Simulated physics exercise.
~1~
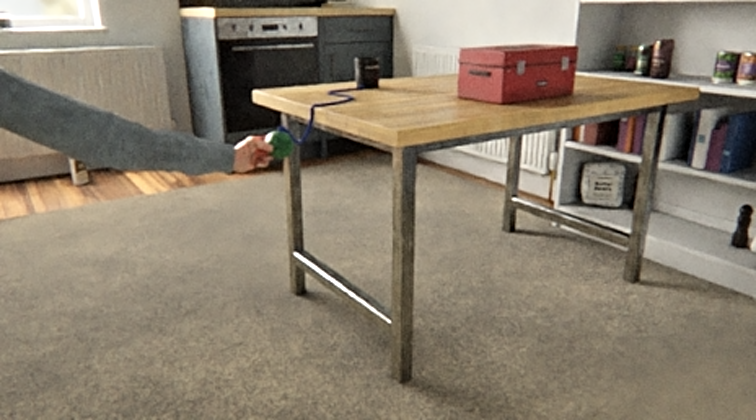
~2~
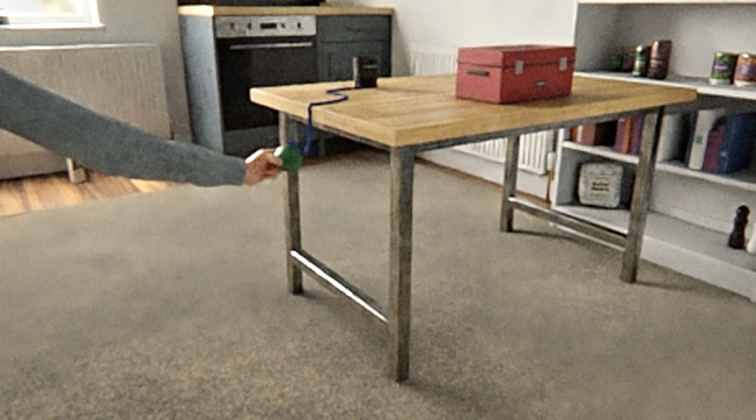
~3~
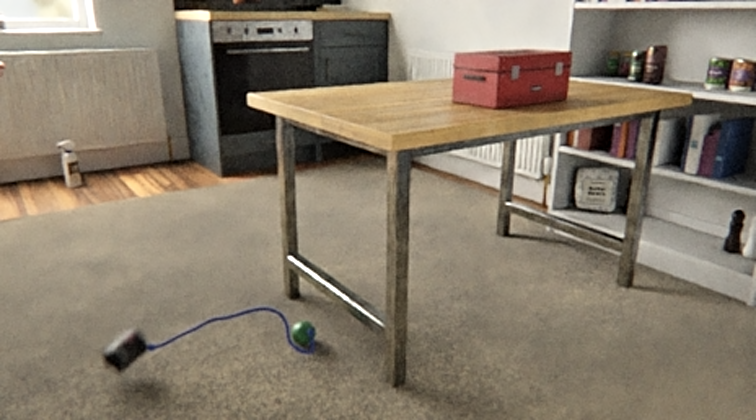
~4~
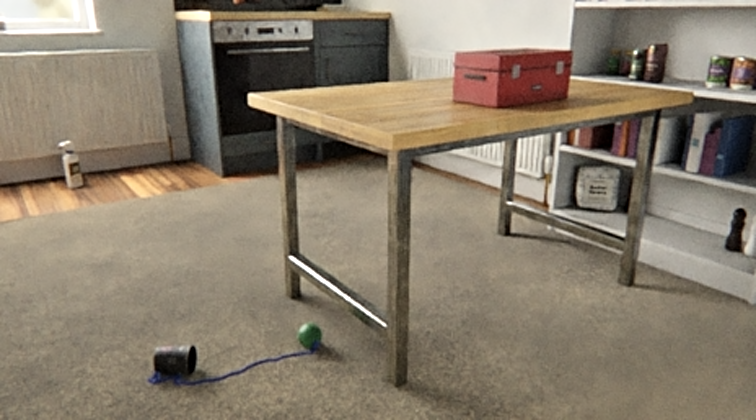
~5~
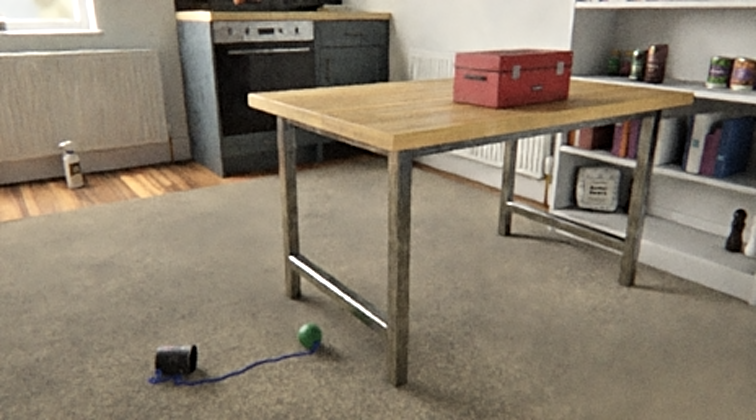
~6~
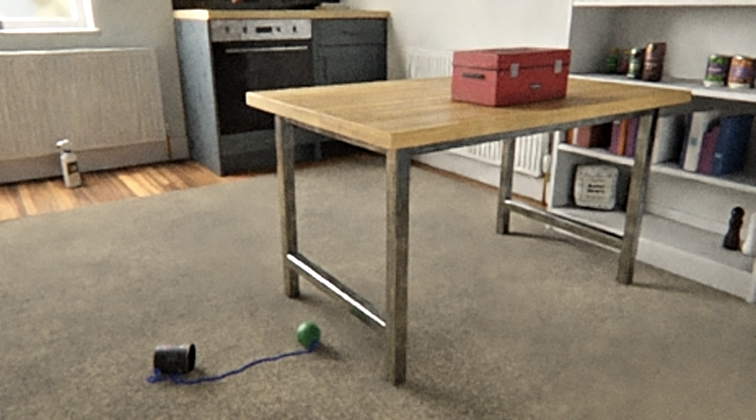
At the start, a hand reaching in from the left holds a green ball beside a wooden-topped table, and a blue cord runs from it over the edge to a black cup on the tabletop, near a red toolbox. The hand moves slightly right and down with the ball. It then lets go and withdraws, and the ball drops to the carpet while the cup is pulled off the table after it, landing to the left. The cup shifts a little to the right and settles on its side. Finally, ball, cord and cup lie still on the floor, the toolbox still on the table.
